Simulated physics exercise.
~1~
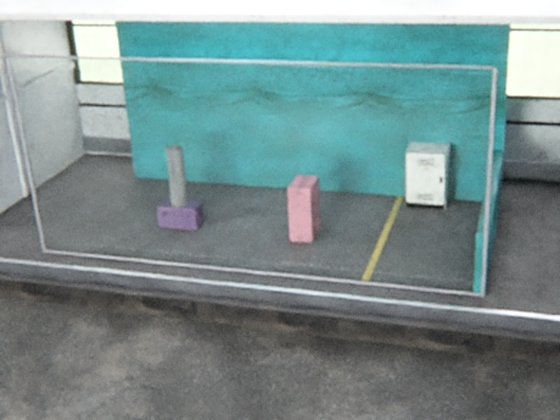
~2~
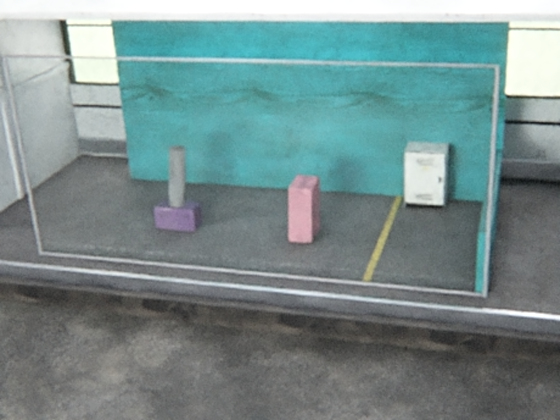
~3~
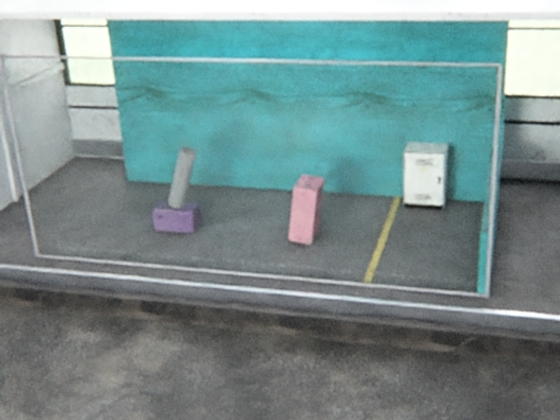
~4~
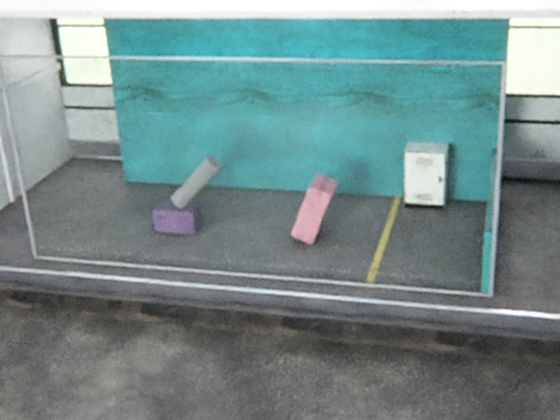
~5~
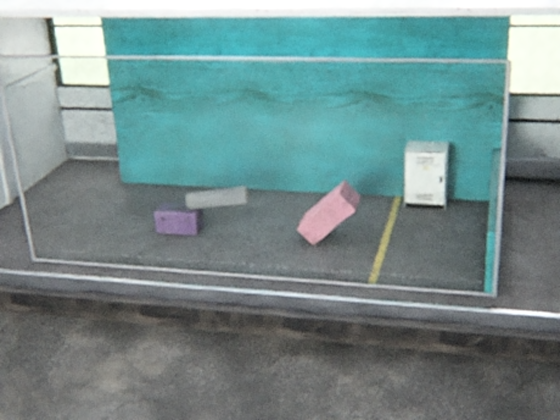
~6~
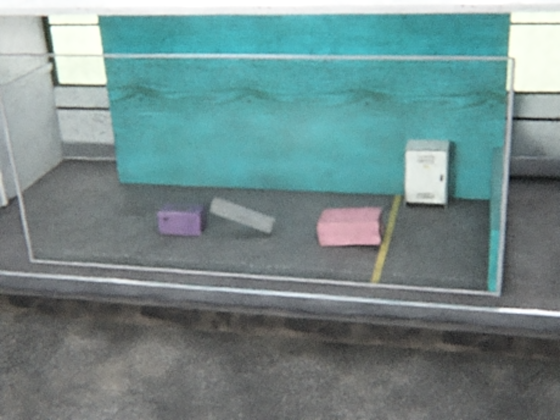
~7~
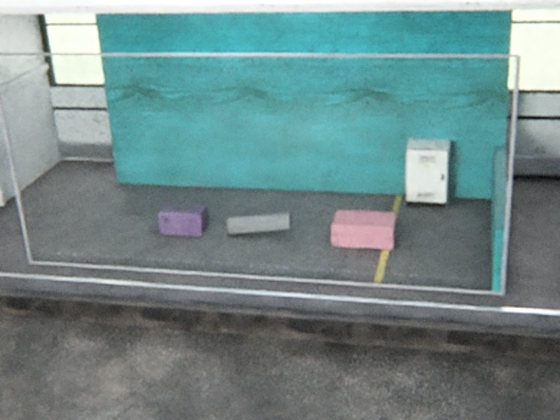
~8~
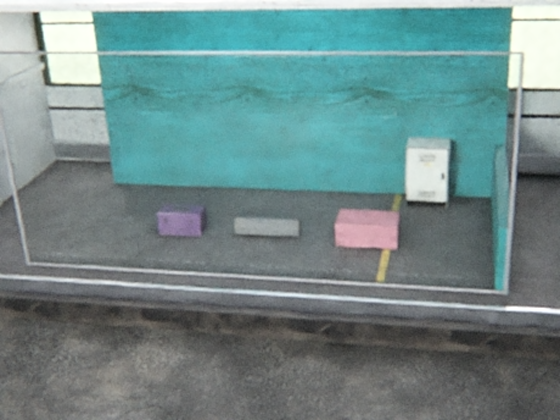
Grey roll and pink tall box tipping over to the right and settling flat before the yellow line, purple toolbox staying put.
